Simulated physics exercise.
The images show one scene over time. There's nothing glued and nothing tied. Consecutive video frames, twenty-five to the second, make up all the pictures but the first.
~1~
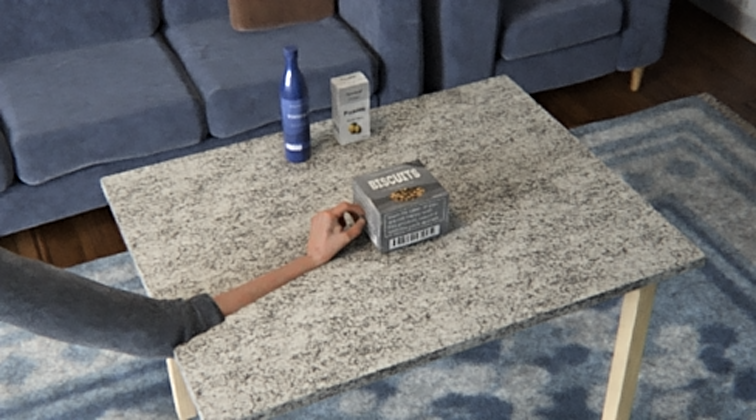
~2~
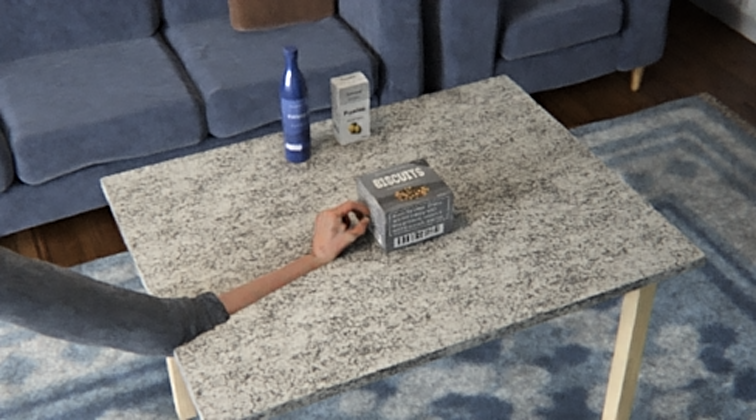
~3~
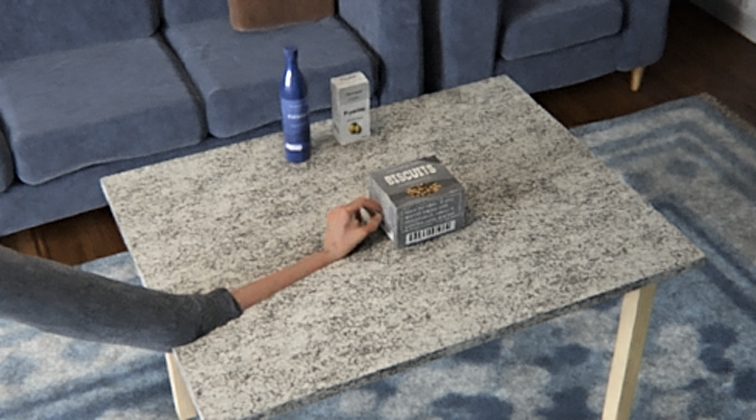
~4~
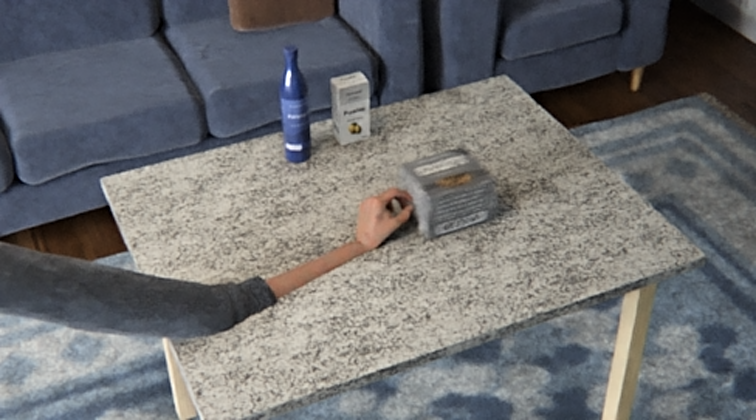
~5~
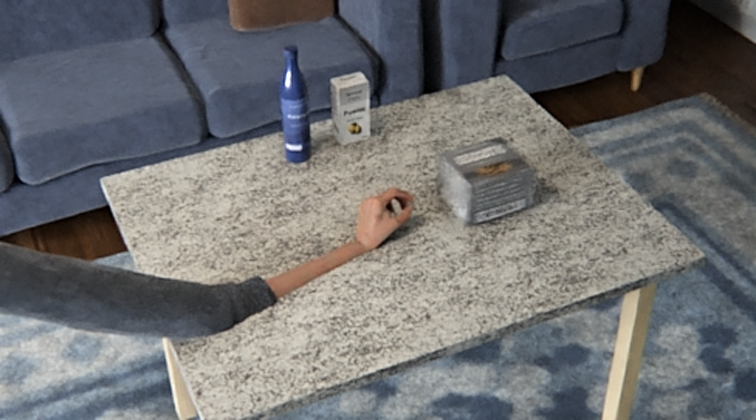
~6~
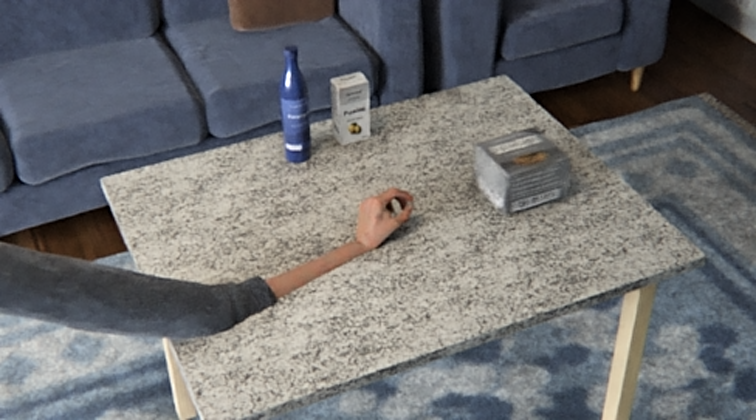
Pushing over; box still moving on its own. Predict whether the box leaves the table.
It is lost over the side.
Then, 0.20 s on from there, grey box now off the table.
Then, 0.50 s on from there, things are still on the move.
In the end, off the table, grey box.
